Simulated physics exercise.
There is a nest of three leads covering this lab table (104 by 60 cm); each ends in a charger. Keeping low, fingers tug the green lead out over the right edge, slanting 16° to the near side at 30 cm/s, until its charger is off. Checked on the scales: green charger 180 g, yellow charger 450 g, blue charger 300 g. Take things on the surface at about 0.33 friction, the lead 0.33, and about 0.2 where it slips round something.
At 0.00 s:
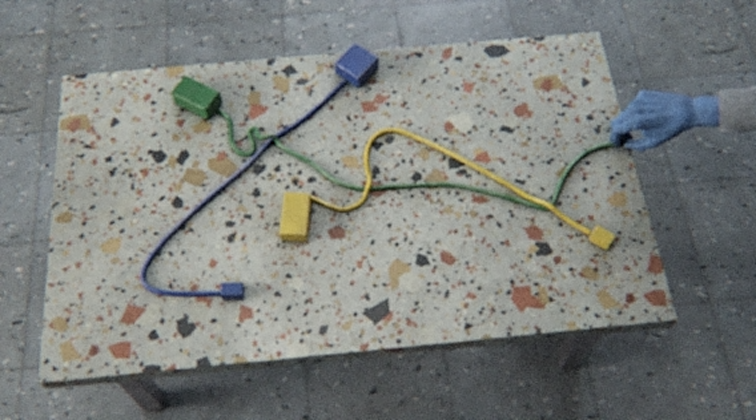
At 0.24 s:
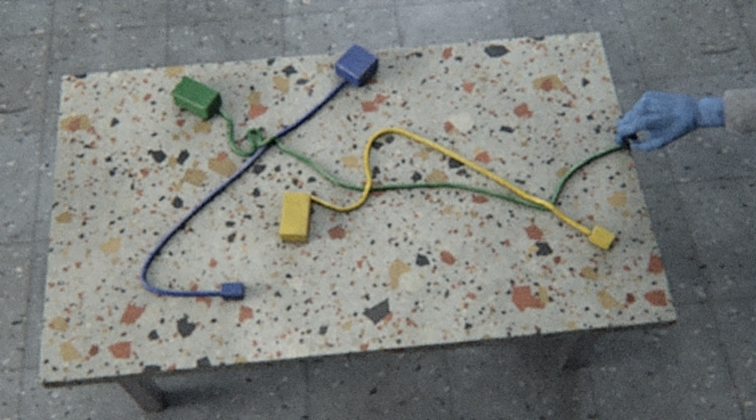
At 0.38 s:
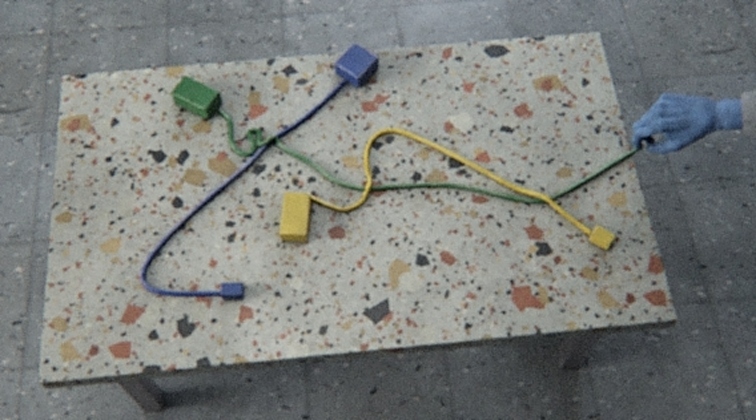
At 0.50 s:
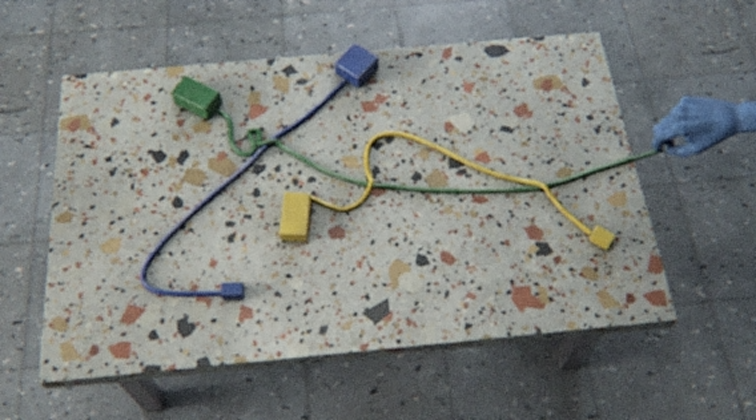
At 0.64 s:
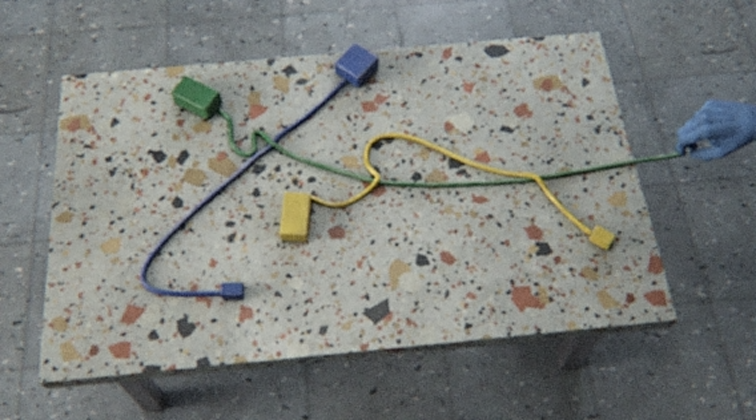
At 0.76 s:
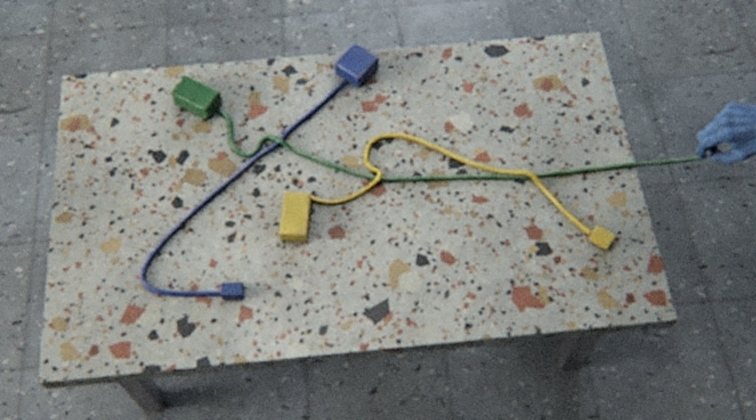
A gloved hand pulls the green lead rightward past the table edge, drawing it straighter.
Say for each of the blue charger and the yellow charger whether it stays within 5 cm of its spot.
Blue charger - it does, yellow charger - it does.
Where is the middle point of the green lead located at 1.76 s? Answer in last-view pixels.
In the last view it sits close to pixel (596, 149).
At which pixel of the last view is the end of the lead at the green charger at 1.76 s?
Roughly at pixel (327, 119).
By 1.8 s, the green lead's tail end at (327, 119); green charger 20 cm off its start.
By 2.7 s, the green lead's tail end at (486, 137); green charger 49 cm off its start.
By 3.7 s, the green lead has left the top; green charger 82 cm off its start at (637, 161).
By 4.7 s, the green lead has left the top; green charger over the edge.
By 5.2 s, the green lead has left the top; yellow charger 0 cm off its start at (295, 214), blue charger 0 cm off its start at (357, 60), green charger over the edge.
